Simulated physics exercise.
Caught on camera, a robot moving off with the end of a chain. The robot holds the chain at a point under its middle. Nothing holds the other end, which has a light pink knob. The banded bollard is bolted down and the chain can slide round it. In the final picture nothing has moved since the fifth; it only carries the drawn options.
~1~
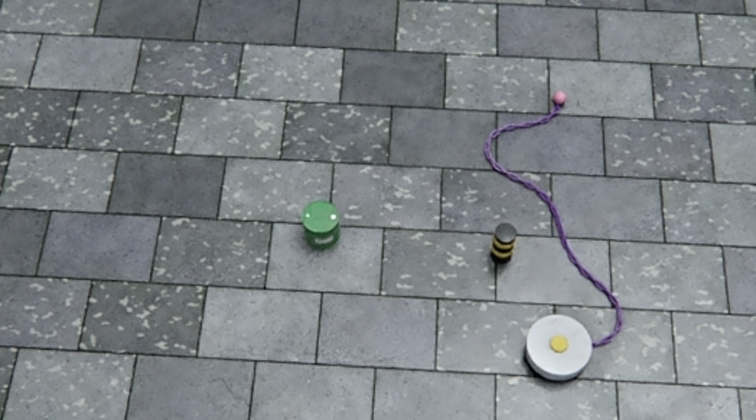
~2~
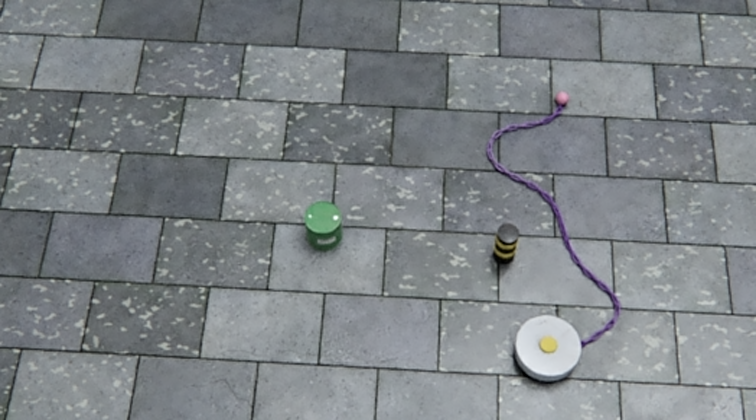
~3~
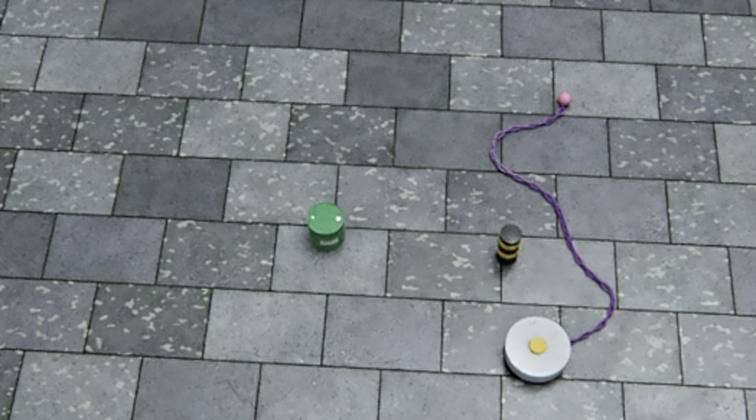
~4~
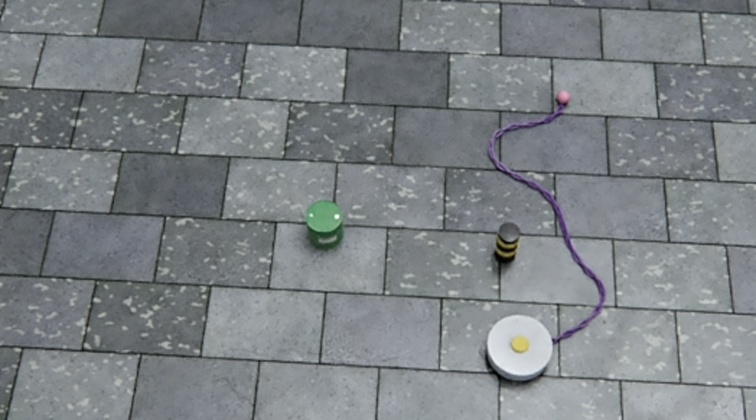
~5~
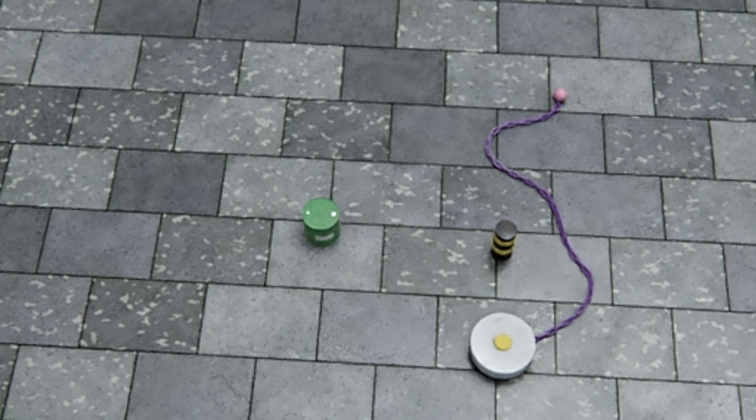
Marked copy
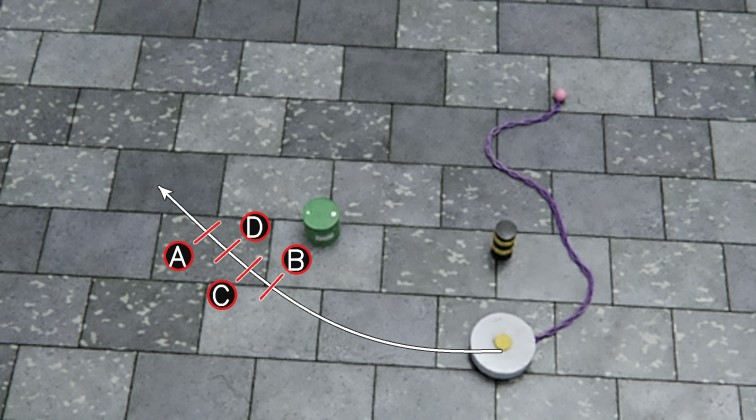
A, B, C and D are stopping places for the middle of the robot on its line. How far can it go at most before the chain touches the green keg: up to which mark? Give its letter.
It should halt at A.
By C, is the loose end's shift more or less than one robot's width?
Less.
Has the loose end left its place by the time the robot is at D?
Yes.
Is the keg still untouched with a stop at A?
Yes.
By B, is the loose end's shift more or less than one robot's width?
Less.
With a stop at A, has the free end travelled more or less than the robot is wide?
More.
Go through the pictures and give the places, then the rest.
Green keg (321, 226); bollard (503, 244); robot (558, 348), in the first frame.
Robot (547, 349); bollard (506, 244), in the second frame.
Robot (537, 350); green keg (326, 227), in the third frame.
Robot (519, 349); free end (564, 97), in the fourth frame.
Robot (502, 347); bollard (504, 241); free end (561, 95); green keg (322, 223), in the fifth frame.
On the marked copy, A at (207, 233); B at (272, 287); C at (249, 269); D at (228, 251); the route from (501, 351) via (300, 306) to (159, 187).
Following A. Soon after the start, robot (380, 336), middle of the chain (534, 216), free end (561, 95).
Later, robot (277, 286), middle of the chain (498, 265), free end (555, 104).
In the end, robot (206, 227), middle of the chain (424, 262), free end (533, 155); only the bollard has been touched, if anything.
As for the rest, B is safe but short; C is safe but short; D is safe but short.
